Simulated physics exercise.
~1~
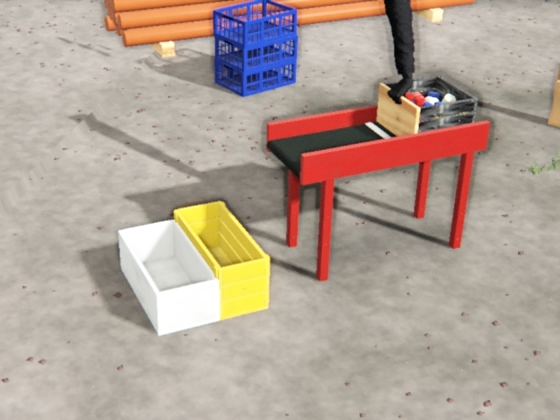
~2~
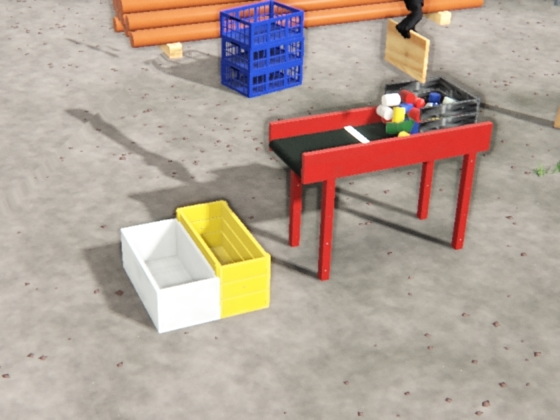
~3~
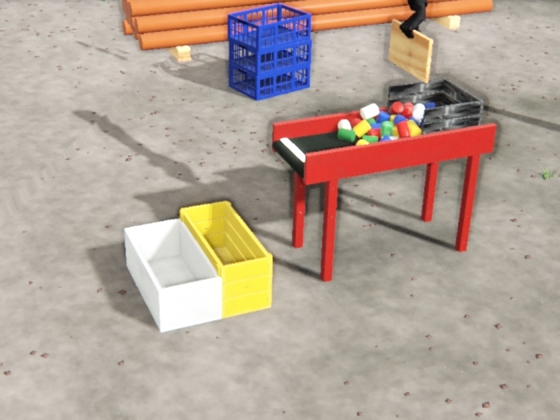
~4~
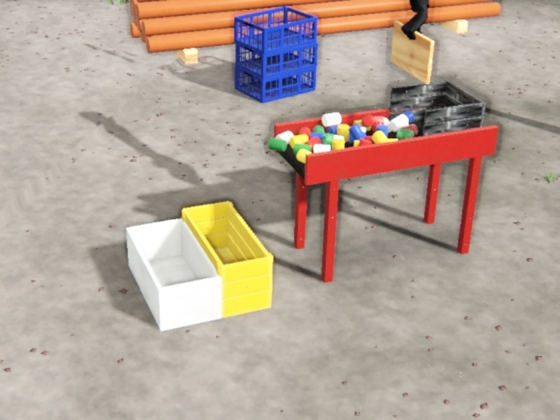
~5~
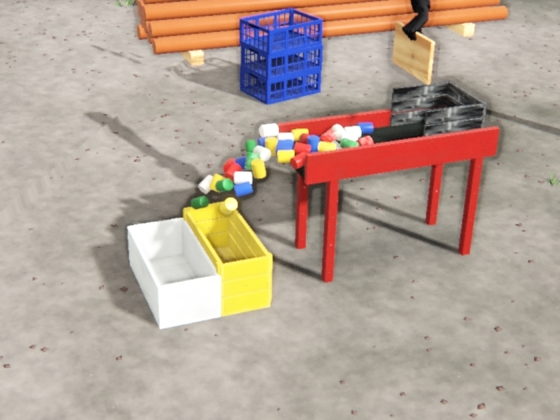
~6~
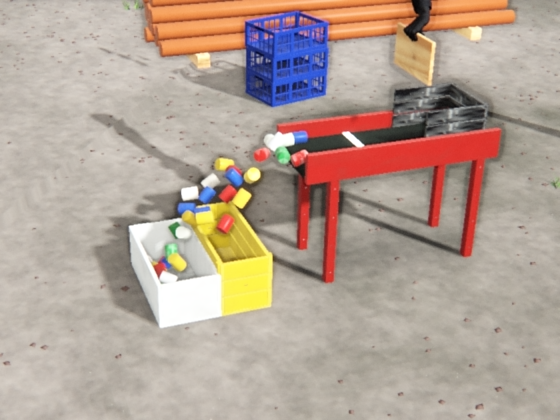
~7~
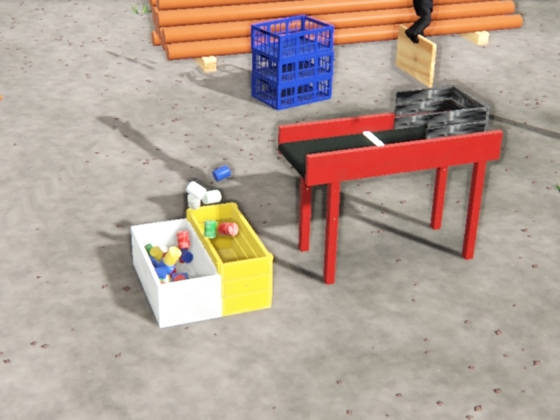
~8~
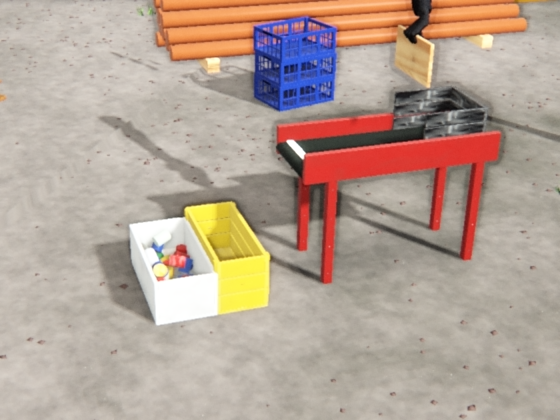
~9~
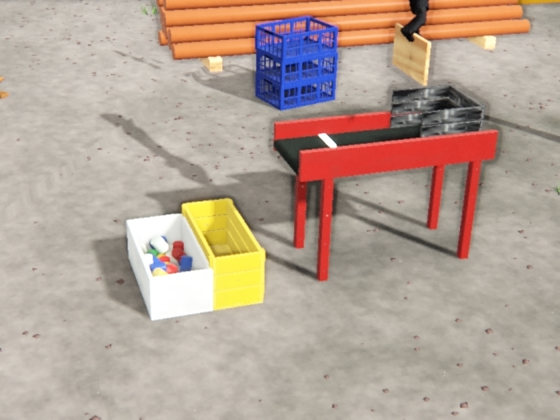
On a bare patch of ground, a wooden gate lifted from a black pen and a heap of colourful little jars rode left along a red-sided belt, tumbled off the end and landed in the white tub, leaving the yellow one looking empty.
